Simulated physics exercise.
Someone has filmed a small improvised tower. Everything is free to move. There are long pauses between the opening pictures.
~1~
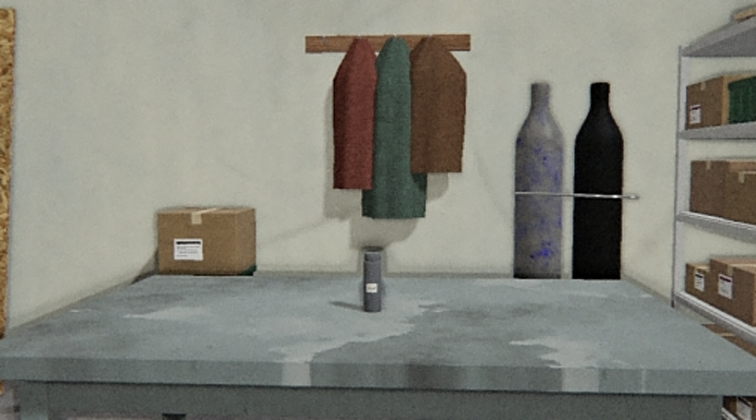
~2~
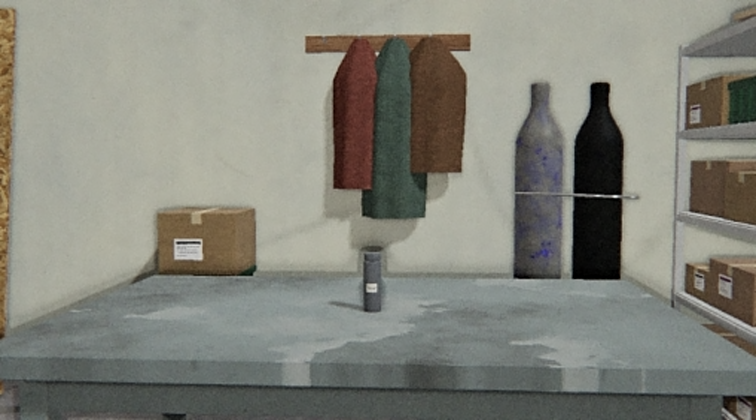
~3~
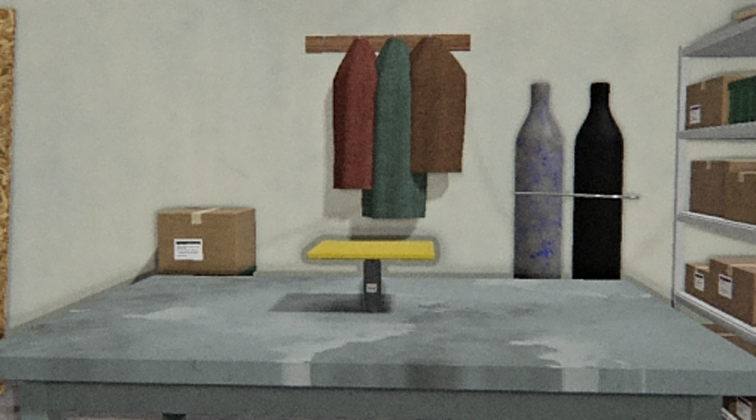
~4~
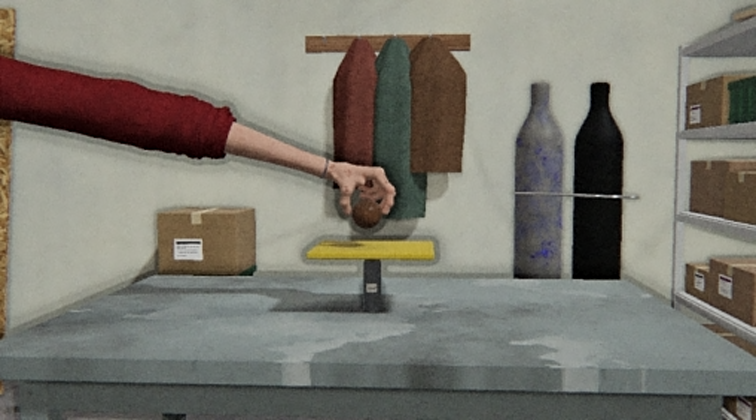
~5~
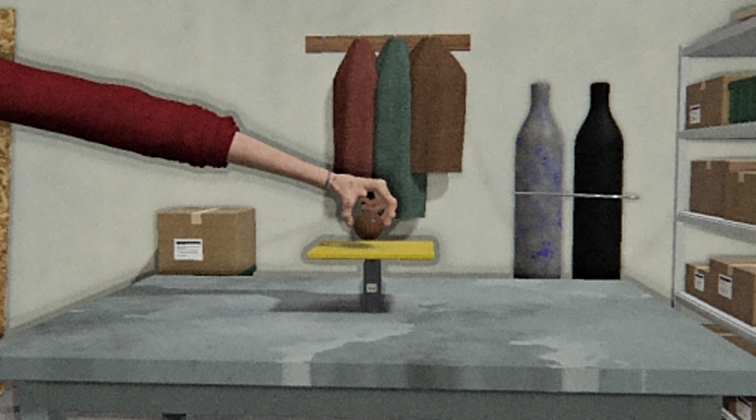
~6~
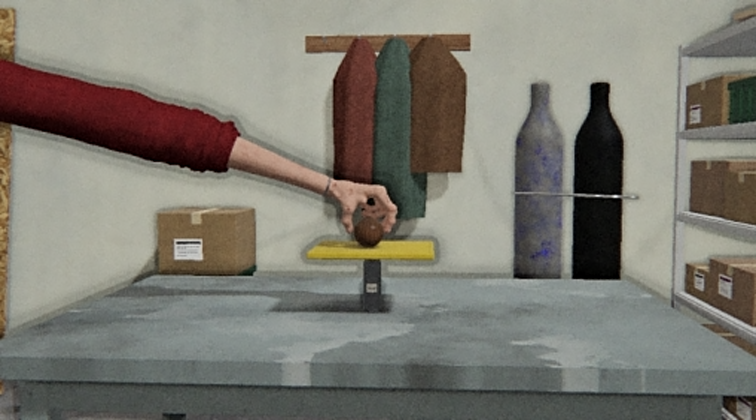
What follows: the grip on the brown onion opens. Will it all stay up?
As it turns out, it stays up.
Then, 0.20 s on from there, no change.
Then, 0.50 s on from there, brown onion resting near (369, 232).
In the end, all 3 unmoved. At the end, from the last picture's camera, brown onion near (369, 232). The stack keeps its balance.
